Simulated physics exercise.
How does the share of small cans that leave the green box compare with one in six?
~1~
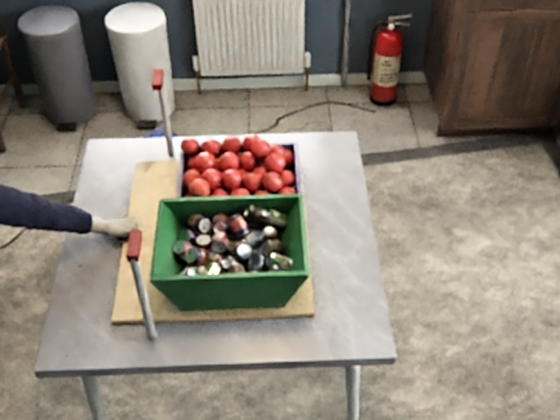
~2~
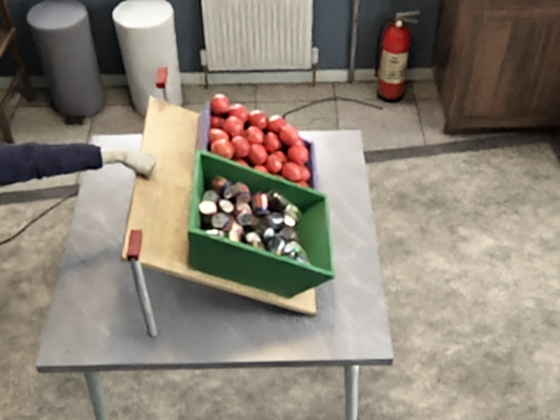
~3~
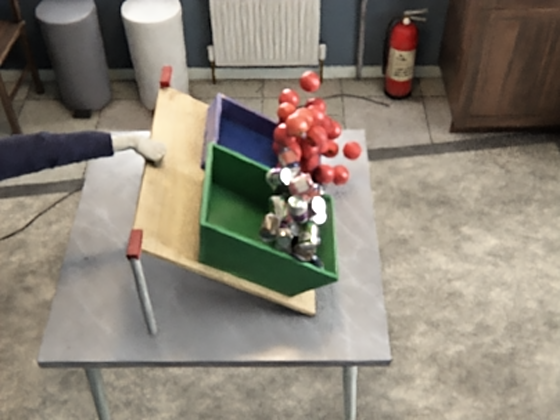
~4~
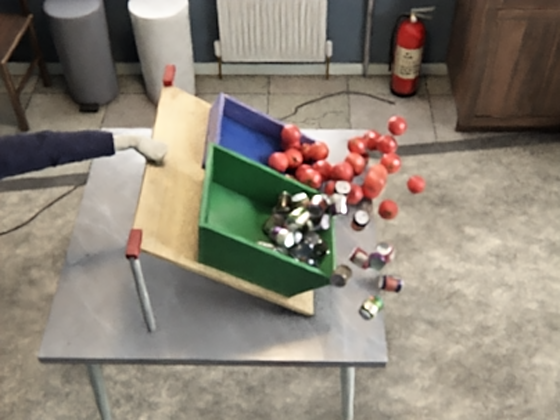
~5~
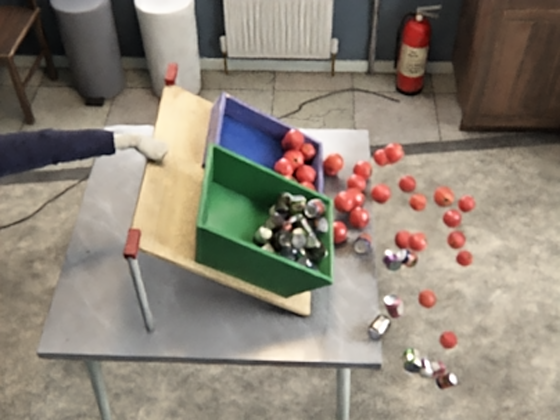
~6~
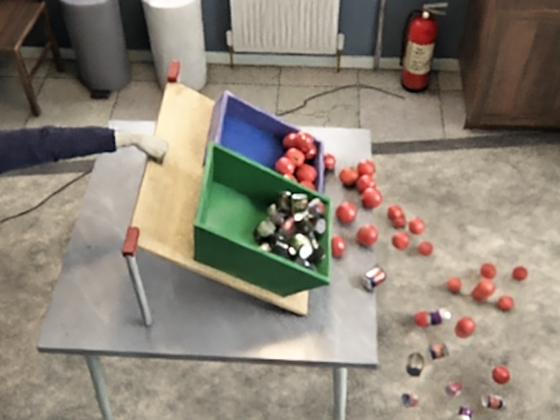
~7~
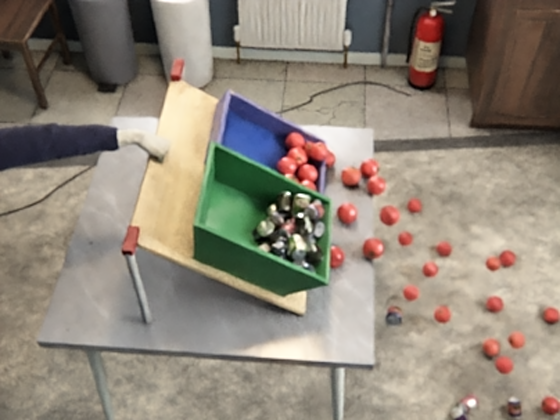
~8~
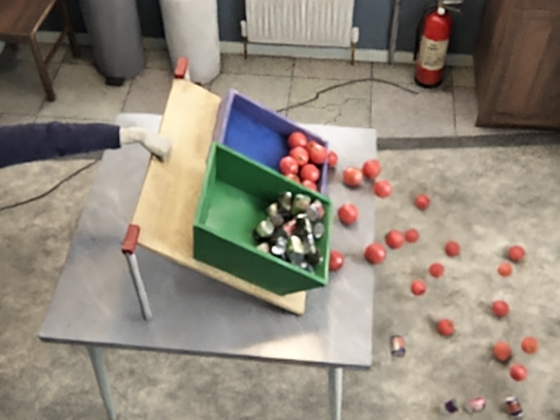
More than one in six of the small cans leave the green box, though most of them stay inside it.
